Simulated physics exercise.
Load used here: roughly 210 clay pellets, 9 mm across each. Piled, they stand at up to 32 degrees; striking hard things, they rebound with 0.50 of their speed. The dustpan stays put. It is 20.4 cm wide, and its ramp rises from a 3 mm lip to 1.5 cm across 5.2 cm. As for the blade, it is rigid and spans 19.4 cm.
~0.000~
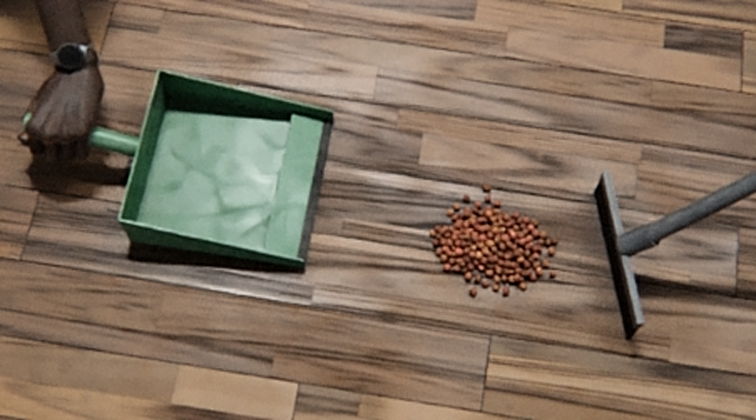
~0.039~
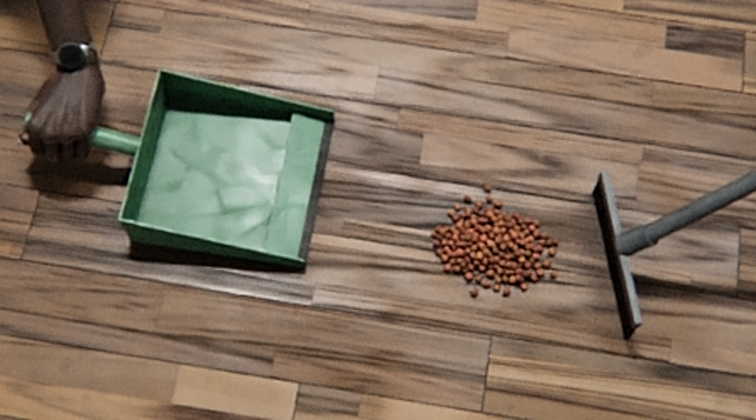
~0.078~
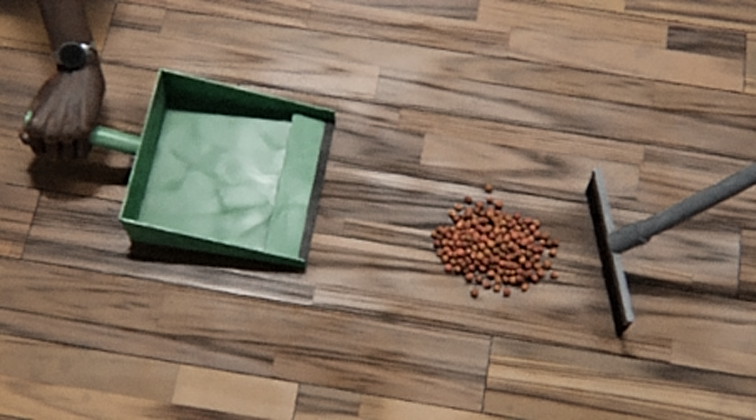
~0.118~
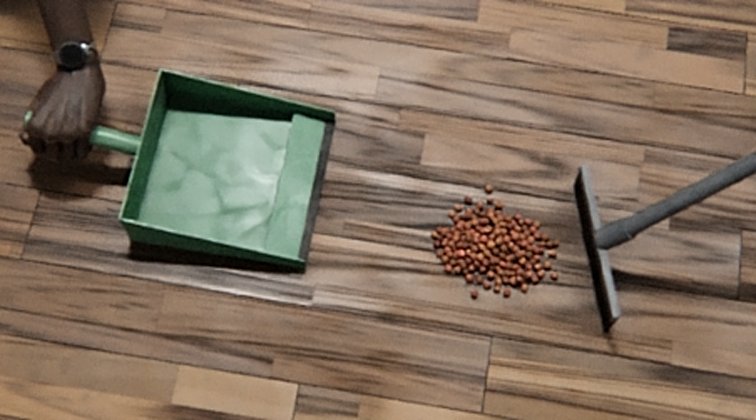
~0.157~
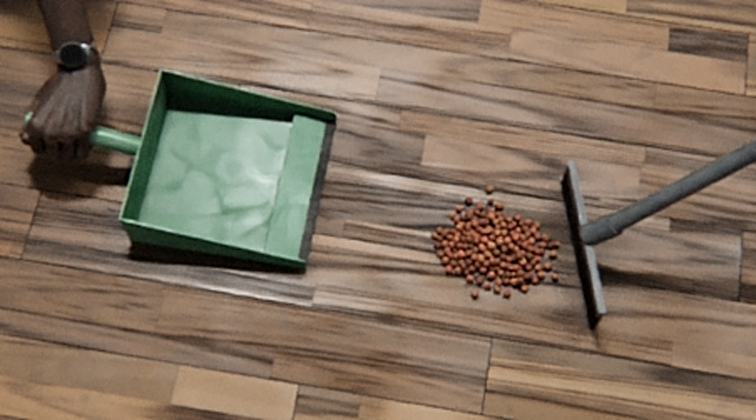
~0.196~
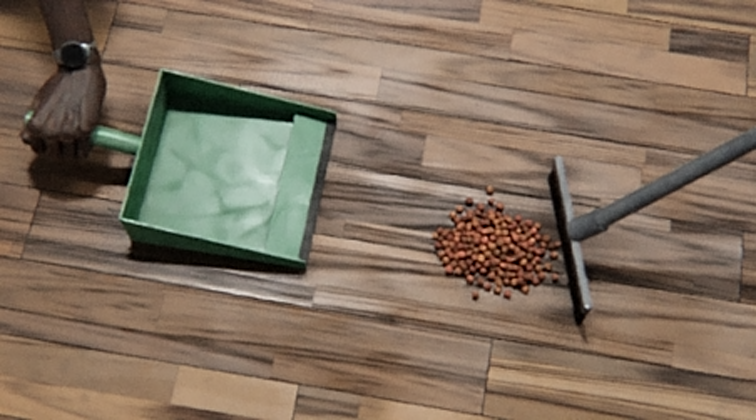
A flat gray blade slides left across the wood floor to the reddish-brown pellets' edge.
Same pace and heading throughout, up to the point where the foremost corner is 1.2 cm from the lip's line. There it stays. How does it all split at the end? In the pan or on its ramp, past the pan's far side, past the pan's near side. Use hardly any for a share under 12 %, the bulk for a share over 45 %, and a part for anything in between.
In the pan or on its ramp: Hardly any, past the pan's far side: Hardly any, past the pan's near side: A part.
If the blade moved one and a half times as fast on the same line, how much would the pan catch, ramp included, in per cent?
Share: About 5 %.
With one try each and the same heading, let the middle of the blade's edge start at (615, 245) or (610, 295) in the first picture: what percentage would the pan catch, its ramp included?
First try about 0 per cent, second about 15 per cent.
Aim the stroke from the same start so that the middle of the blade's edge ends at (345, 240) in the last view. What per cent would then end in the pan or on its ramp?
About 20 %.
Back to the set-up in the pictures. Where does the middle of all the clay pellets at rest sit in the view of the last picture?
Roughly (339, 225).
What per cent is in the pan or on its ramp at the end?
5 percent.
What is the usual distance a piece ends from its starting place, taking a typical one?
It works out to some 20 cm.
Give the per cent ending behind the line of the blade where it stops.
I'd say close to 30 per cent.
After 0.49 s, middle of the blade 18 cm from the lip; 0 % over the lip, far side 0 %, near side 10 %.
After 0.69 s, middle of the blade 9 cm from the lip; 0 % over the lip, far side 0 %, near side 20 %.
After 1.01 s, middle of the blade 4 cm from the lip; 5 % over the lip, far side 0 %, near side 20 %.
In the end, at 1.4 s, pan 5 %, far side 0 %, near side 20 %, in front of the lip or behind the blade 75 %.
